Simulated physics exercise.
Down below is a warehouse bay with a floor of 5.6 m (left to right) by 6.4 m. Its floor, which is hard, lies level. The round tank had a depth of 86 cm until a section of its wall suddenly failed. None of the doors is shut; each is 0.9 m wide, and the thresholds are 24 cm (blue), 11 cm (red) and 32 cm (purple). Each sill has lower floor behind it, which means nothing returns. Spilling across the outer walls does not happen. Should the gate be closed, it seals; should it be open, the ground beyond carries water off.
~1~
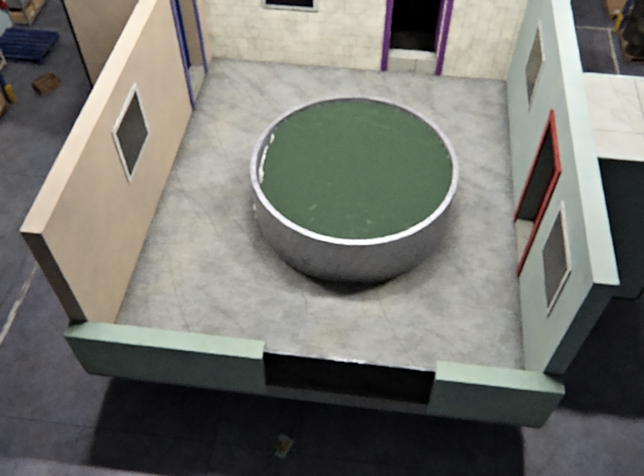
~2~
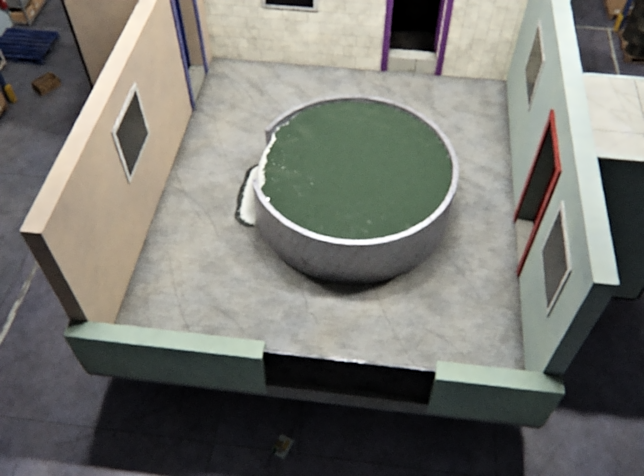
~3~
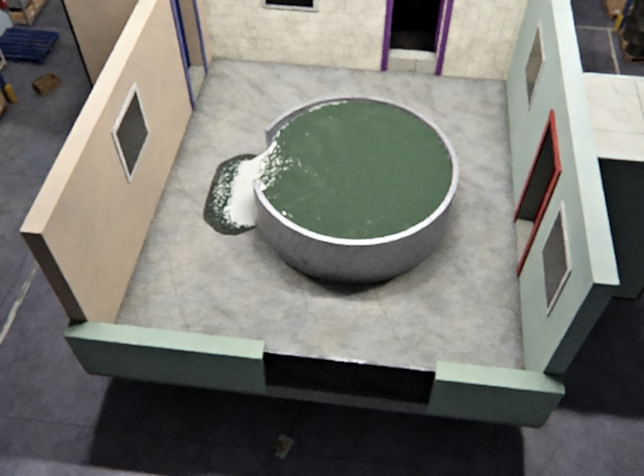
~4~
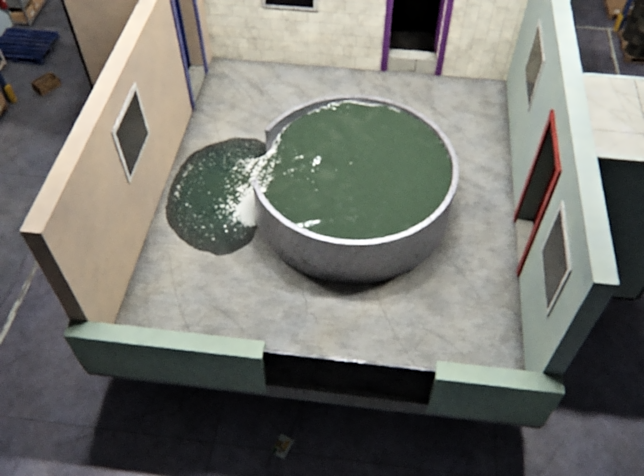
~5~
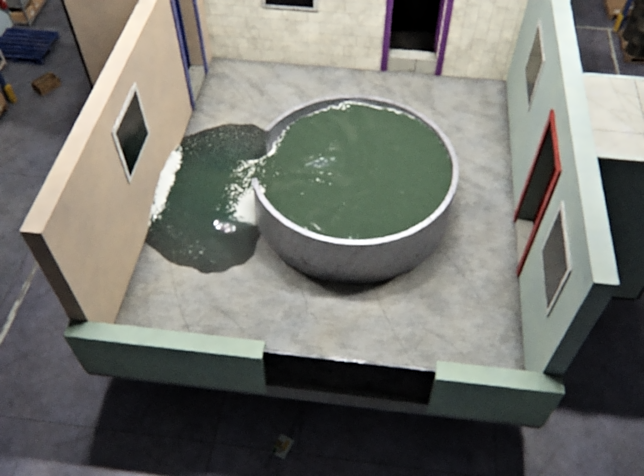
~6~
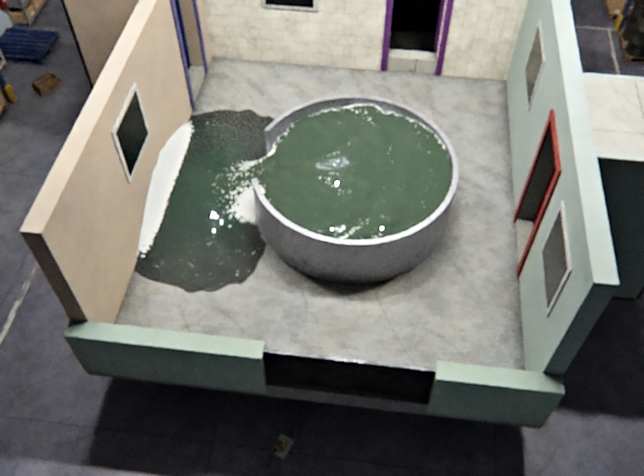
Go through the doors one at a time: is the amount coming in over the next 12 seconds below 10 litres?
Blue door: Yes, below; red door: No, not below; purple door: Yes, below.
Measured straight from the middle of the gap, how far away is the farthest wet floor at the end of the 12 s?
Distance: Approx. 5.2 m.
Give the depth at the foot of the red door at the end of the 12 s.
About 18.5 cm.
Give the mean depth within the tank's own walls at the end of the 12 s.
Roughly 15 cm on average.
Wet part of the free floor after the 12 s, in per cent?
Covered: Roughly 100 %.
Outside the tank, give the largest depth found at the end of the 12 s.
Around 21 centimetres deep.
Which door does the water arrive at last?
Red.
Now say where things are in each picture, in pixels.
In the first picture, the round tank at (354, 166) is whole and still, 86 cm deep.
In the second picture, the front is at (264, 167), 0.6 m from the gap at (260, 183); 0.3 m2 of floor is under water; 86 cm left at the back of the round tank.
In the third picture, water pours out at (260, 185) and has run 0.9 m, to (224, 166); deepest outside 50 cm, 86 cm at the round tank's back.
In the fourth picture, the front is at (194, 158), 1.5 m from the gap at (261, 186); 2.7 m2 of floor is under water; 86 cm left at the back of the round tank.
In the fifth picture, the front is at (182, 142), 1.9 m from the gap at (261, 186); 4.2 m2 of floor is under water; 86 cm left at the back of the round tank.
In the sixth picture, the front is at (190, 121), 2.2 m from the gap at (260, 184); 5.2 m2 of floor is under water; 85 cm left at the back of the round tank.
A moment later water covers 25 % of the floor and is deepest (56 cm) near (174, 192); blue door 14 cm at the sill, 0 L in, red door not reached, purple door not reached.
Soon after water covers 35 % of the floor and is deepest (53 cm) near (174, 192); blue door 16 cm at the sill, 0 L in, red door not reached, purple door not reached.
Next water covers 75 % of the floor and is deepest (38 cm) near (114, 326); blue door 14 cm at the sill, 0 L in, red door not reached, purple door 7 cm at the sill, 0 L in.
Later on water covers 100 % of the floor and is deepest (29 cm) near (457, 219); blue door 13 cm at the sill, 5 L in, red door 24 cm at the sill, 37 L in, purple door 6 cm at the sill, 0 L in.
At the end water covers 100 % of the floor and is deepest (21 cm) near (511, 371); blue door 13 cm at the sill, 5 L in, red door 19 cm at the sill, 245 L in, purple door 19 cm at the sill, 0 L in.
